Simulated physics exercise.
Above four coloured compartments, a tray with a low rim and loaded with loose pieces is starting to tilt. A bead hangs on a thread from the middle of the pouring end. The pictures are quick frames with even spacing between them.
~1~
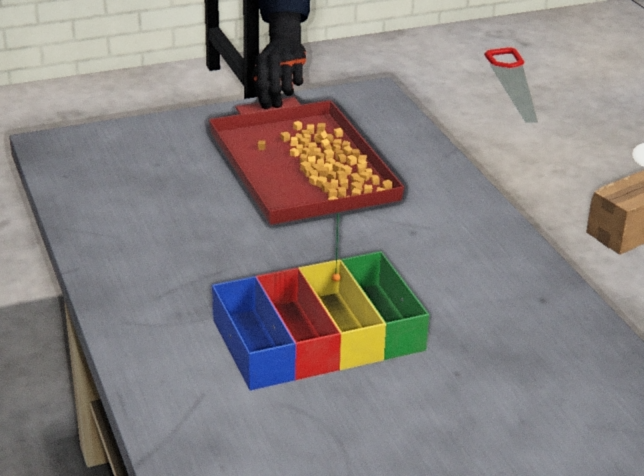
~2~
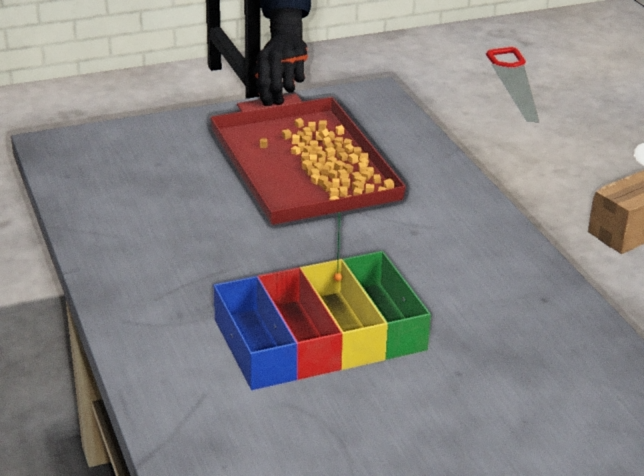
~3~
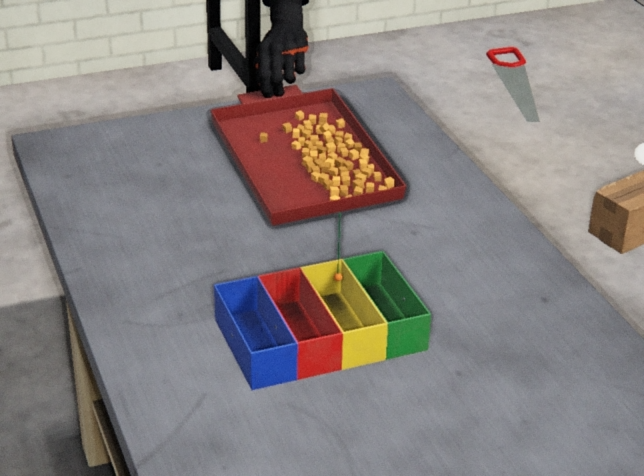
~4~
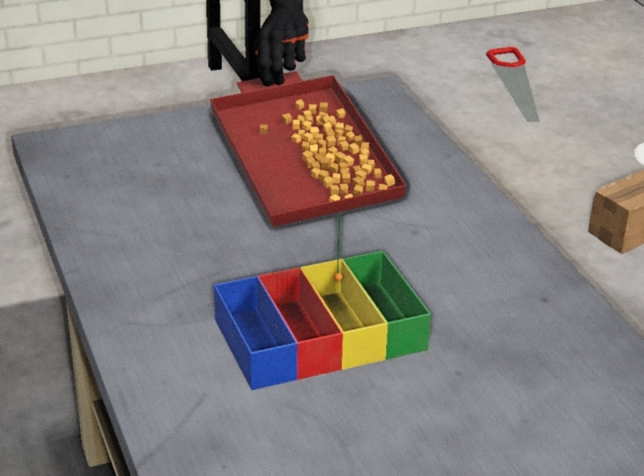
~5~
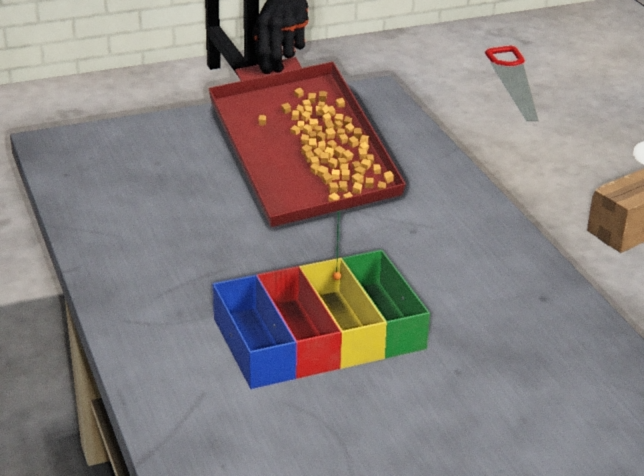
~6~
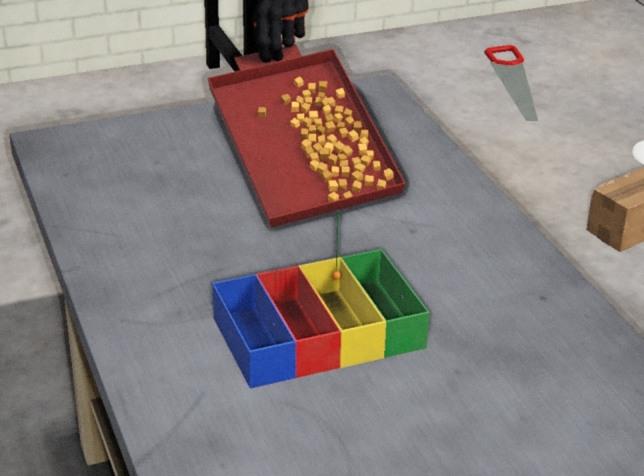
A red tray of small golden cubes, gripped at its far edge by a black gloved hand, starts out nearly level over a grey workbench seen from above at an angle. Below it sit blue, red, yellow and green compartments, left to right, beneath a hanging bead, with a saw and brown block at right. The hand gradually raises the tray's far edge, while the camera stays essentially still.
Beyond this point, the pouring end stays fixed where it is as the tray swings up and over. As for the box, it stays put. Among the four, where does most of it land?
Mostly in the red cell.
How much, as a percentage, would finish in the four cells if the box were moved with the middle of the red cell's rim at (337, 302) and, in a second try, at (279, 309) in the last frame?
The first yields 90 per cent and the second 90 per cent.
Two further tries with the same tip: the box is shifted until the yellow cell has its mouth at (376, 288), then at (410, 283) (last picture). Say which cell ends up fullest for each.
In order of the tries: The cell in blue and blue.
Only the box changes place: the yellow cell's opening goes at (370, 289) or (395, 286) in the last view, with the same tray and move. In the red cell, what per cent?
30 %, then 20 %.
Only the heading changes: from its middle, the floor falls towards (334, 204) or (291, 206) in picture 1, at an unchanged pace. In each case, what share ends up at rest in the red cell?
It comes to about 10 per cent the first time and about 50 per cent the second.
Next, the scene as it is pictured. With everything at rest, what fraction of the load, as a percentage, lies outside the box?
10 %.
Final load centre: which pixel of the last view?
Close to (316, 349) in the last view.
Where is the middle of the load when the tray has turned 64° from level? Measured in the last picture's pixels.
Check around (321, 193) in the last picture.
Soon, tray tipped steeply; nearly all on the tray; a stray few falling or outside the box.
A while on, tray tipped past a quarter turn; most on the tray; a small part in the blue cell; a small part in the red cell; a stray few in the green cell; a small part falling or outside the box.
Towards the end, tray tipped past a quarter turn; about half in the red cell; about a quarter in the yellow cell; a small part in the blue cell; a small part in the green cell; a small part falling or outside the box.
Finally, tray tipped past a quarter turn; about half in the red cell; about a quarter in the yellow cell; a small part in the blue cell; a small part in the green cell; a small part outside the box.
